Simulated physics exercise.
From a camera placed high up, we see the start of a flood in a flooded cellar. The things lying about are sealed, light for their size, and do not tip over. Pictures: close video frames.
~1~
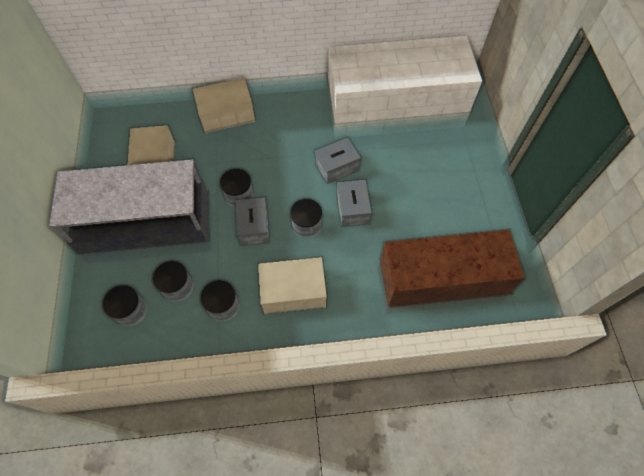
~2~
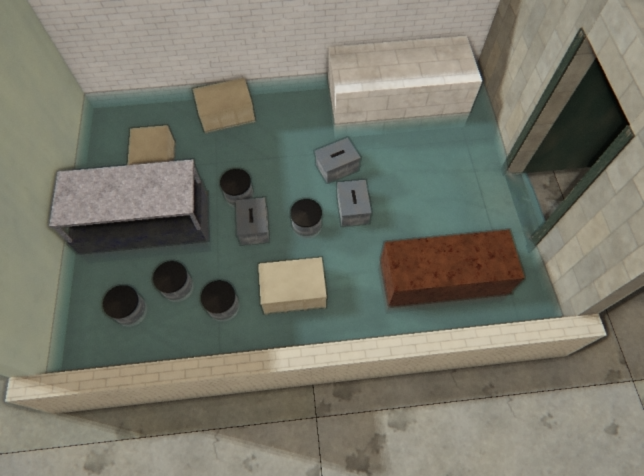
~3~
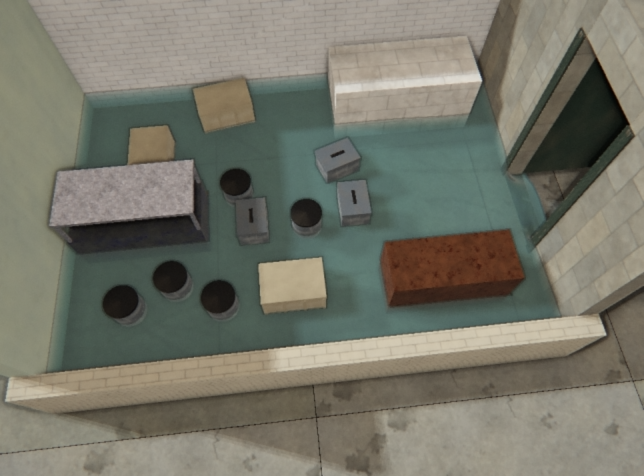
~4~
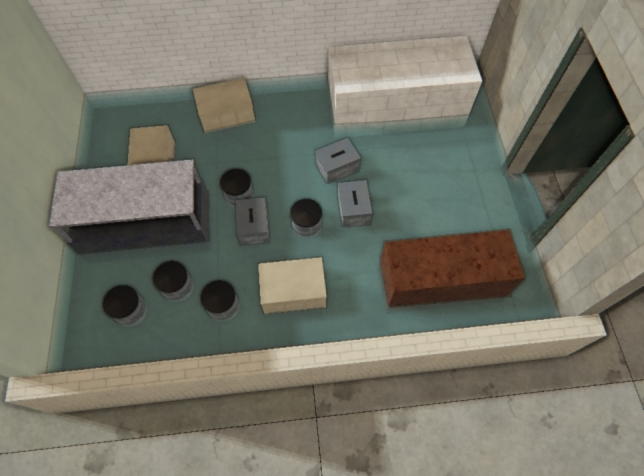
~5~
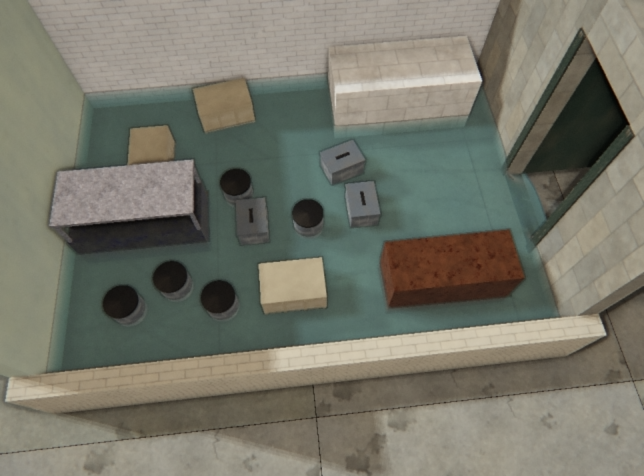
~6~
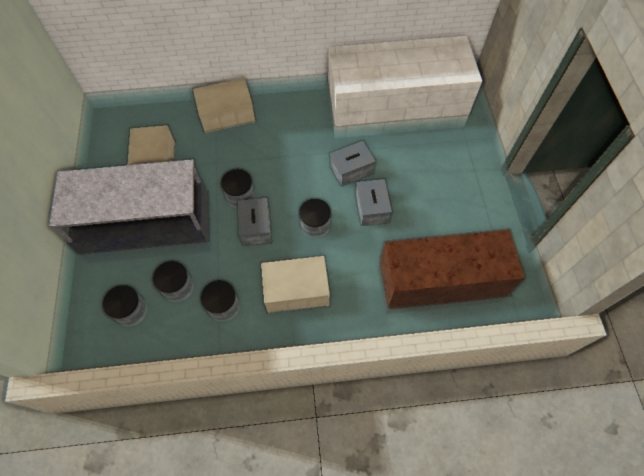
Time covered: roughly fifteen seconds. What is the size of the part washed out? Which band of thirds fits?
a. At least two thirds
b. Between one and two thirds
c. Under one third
(b) Between one and two thirds.
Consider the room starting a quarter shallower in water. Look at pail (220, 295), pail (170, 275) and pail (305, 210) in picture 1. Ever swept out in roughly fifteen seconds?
So, in the listed order, they end up not lost, not lost and flushed out.
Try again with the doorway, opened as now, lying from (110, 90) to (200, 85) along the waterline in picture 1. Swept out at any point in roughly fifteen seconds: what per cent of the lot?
It works out to some 50 in a hundred.
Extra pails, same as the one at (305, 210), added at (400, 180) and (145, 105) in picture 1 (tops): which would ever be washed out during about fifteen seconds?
Following the list, the first is escaping and the second is never leaving.
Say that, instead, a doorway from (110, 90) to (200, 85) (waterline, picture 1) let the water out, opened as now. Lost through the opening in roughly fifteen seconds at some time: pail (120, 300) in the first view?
For that one: Stays.
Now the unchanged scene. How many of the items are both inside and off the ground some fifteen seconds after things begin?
I get 7.
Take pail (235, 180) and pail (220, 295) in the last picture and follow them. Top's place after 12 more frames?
Close to (296, 195) and (278, 287).
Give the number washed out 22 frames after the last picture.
3 in all.
A moment on, 0 of 11 are out; 11 afloat.
Next, 1 of 11 are out; 10 afloat.
Later, 3 of 11 are out; 8 afloat.
In the end, 4 of 11 are out; 7 afloat.
